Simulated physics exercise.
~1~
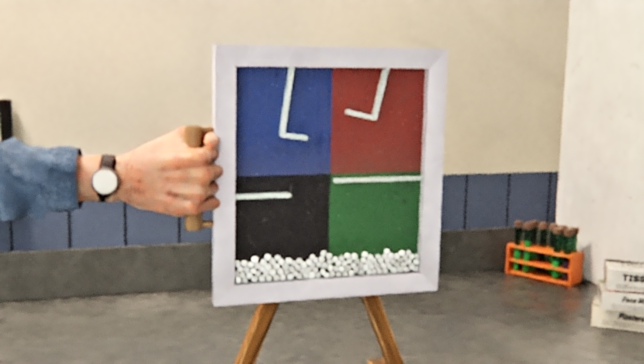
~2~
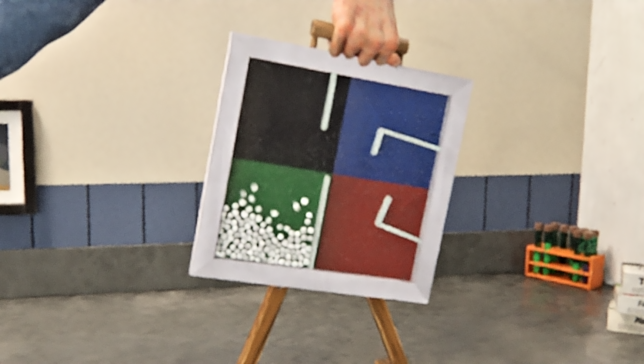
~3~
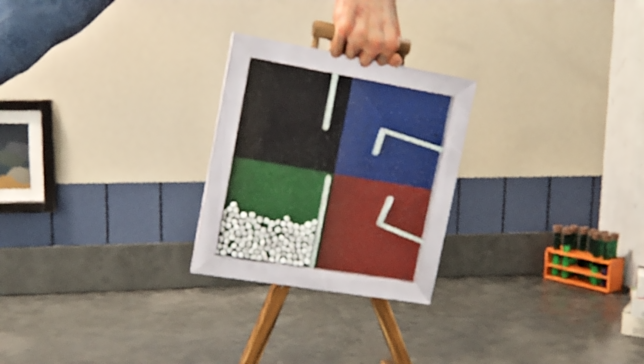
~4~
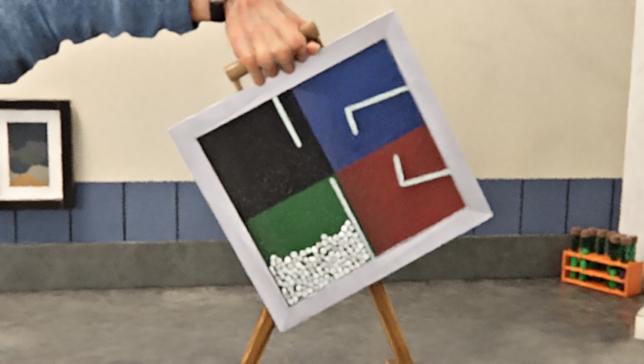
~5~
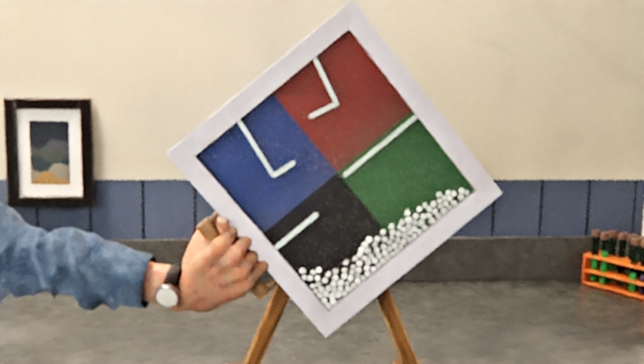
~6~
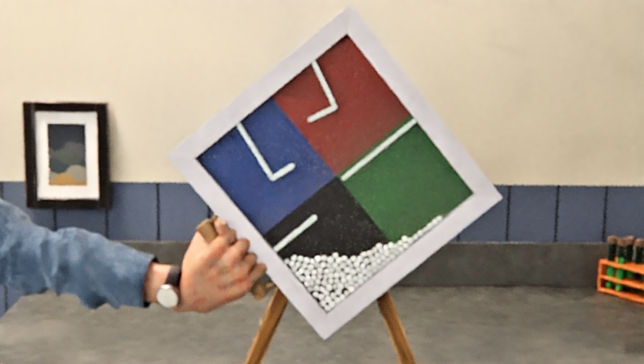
A square, white-framed box of small white beads stands on a wooden easel on a grey surface, seen from the front, with blue, red, black and green quarters crossed by pale strips. Tan wall, blue tiles and an orange rack of tubes lie behind. A hand in a denim sleeve and wristwatch grips a wooden handle and turns the box clockwise past a quarter turn, and the beads heap and settle in the green quarter. The hand then swings it back anticlockwise, past level. Beads slide down from green into black, ending mostly in the black bottom corner.
